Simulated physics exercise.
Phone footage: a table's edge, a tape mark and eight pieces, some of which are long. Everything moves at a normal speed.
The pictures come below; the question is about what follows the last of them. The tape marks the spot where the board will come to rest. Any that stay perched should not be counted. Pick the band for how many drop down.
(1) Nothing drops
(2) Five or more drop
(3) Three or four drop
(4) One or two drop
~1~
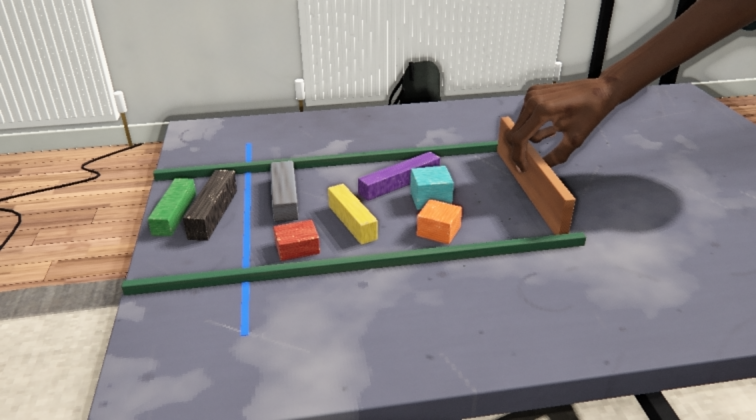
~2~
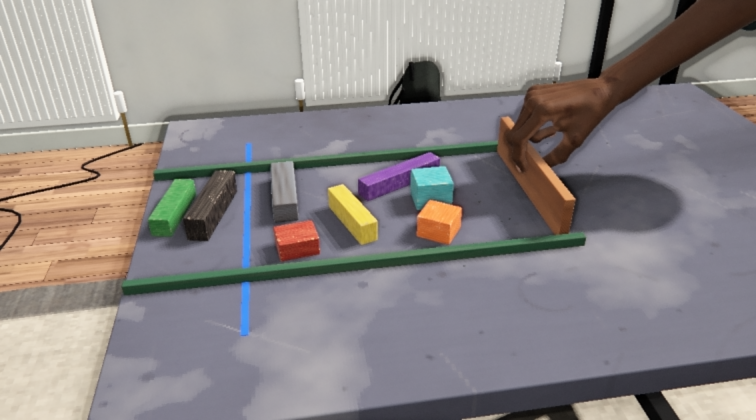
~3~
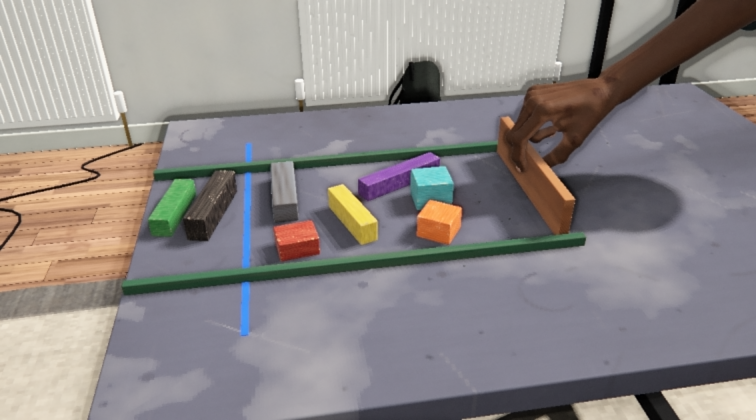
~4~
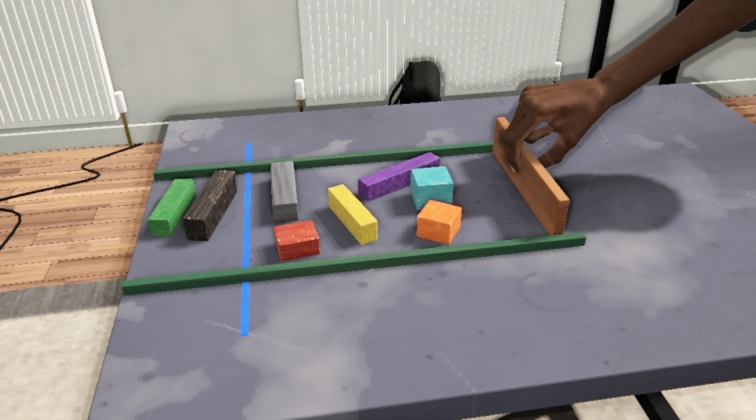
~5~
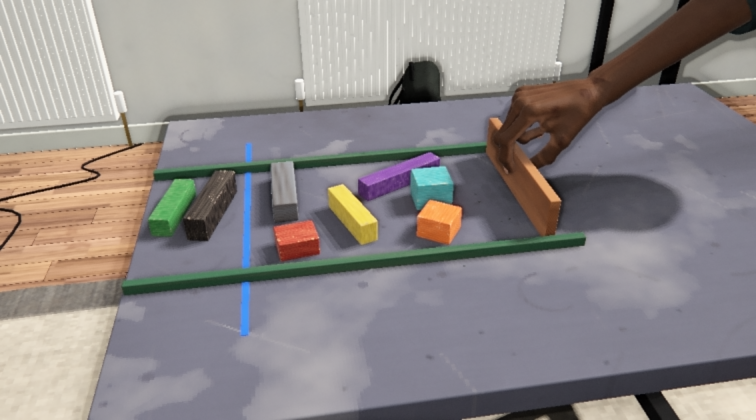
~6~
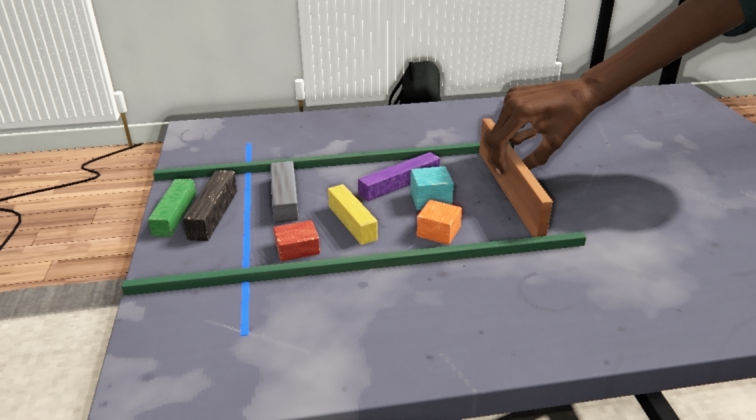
(4) One or two drop.
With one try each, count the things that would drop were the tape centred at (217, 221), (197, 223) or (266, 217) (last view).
Taken one after another, the numbers are 2, 3 and 0.
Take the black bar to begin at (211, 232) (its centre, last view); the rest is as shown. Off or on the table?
In that case it keeps its place.
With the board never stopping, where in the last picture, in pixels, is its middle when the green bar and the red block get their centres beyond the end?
Estimated middle: (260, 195), and (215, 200) for the other.
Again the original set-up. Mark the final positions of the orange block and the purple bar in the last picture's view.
The orange block ends up near (227, 250), and the purple bar near (216, 190).
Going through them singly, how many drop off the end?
Total: 1.
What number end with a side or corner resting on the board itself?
Number: 3.
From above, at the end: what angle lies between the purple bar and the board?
Close to 30°.
Soon after, none off yet; green bar at rest near (174, 207); black bar at rest near (212, 204); grey stick at rest near (284, 190).
In the end, the number that fall off is one or two; gone, green bar.
